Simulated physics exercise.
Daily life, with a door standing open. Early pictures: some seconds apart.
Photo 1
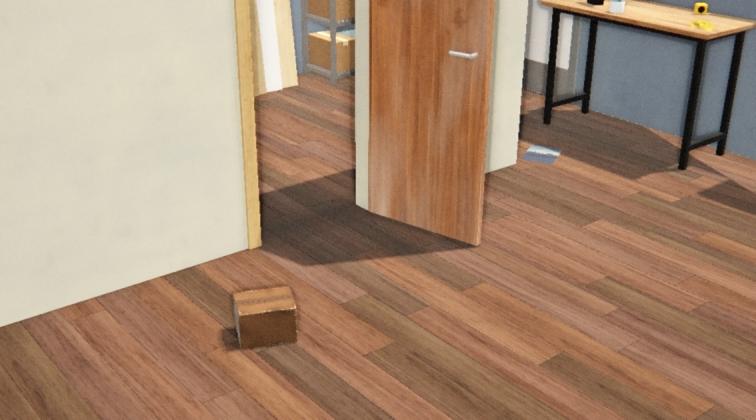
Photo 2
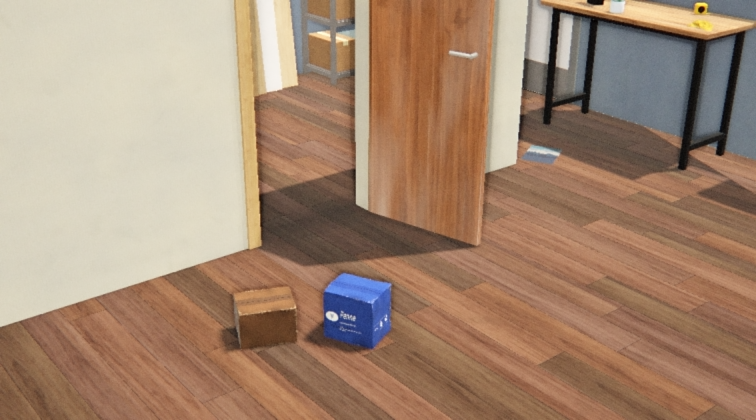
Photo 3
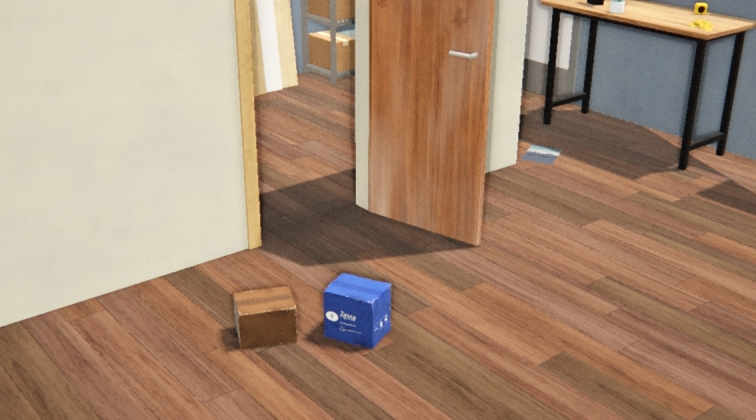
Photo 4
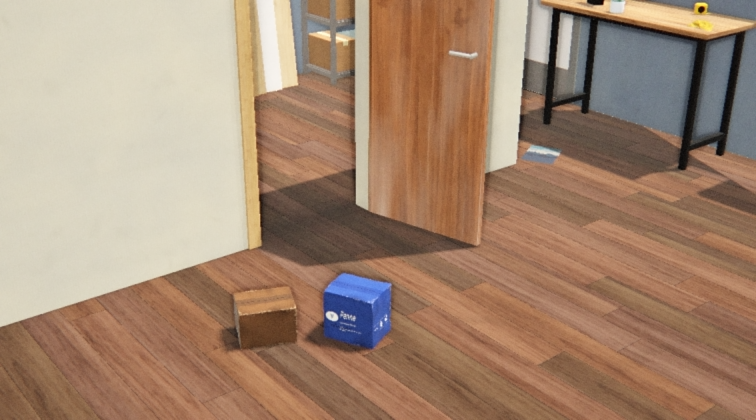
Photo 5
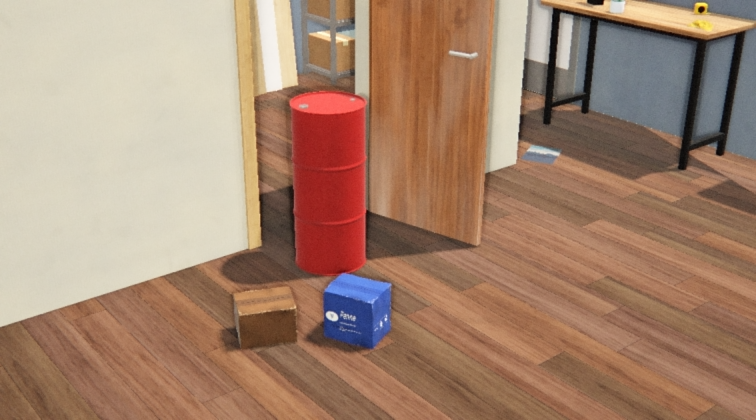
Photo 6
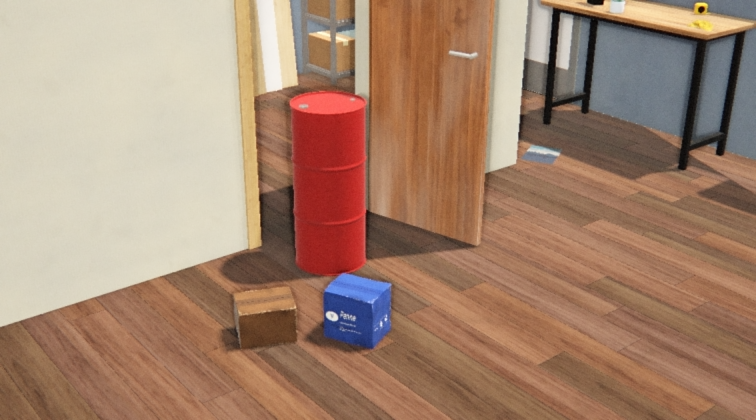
A wooden door stands wide open in a room with a plank floor, seen from a raised, fixed viewpoint, with a pale wall at left and a black-legged table at upper right. A small brown box sits on the floor at lower left, and a blue box appears to its right. Then a tall red drum appears behind them in the doorway, while everything else stays still.
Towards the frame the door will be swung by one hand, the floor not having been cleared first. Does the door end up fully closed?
The push fails.
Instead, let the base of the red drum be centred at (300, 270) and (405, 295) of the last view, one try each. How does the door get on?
Well, on try one it is halted early, and on try two it completes its arc.
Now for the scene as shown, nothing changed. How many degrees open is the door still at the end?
I'd say it stays open by roughly 50 degrees.
Then, 0.40 s on from there, door 92° open.
Then, 0.60 s on from there, door 77° open.
Then, 0.70 s on from there, door 68° open.
Then, 0.90 s on from there, door 51° open.
In the end, door 51° open; all 3 unmoved. At the end, from the last picture's camera, red drum near (328, 184).
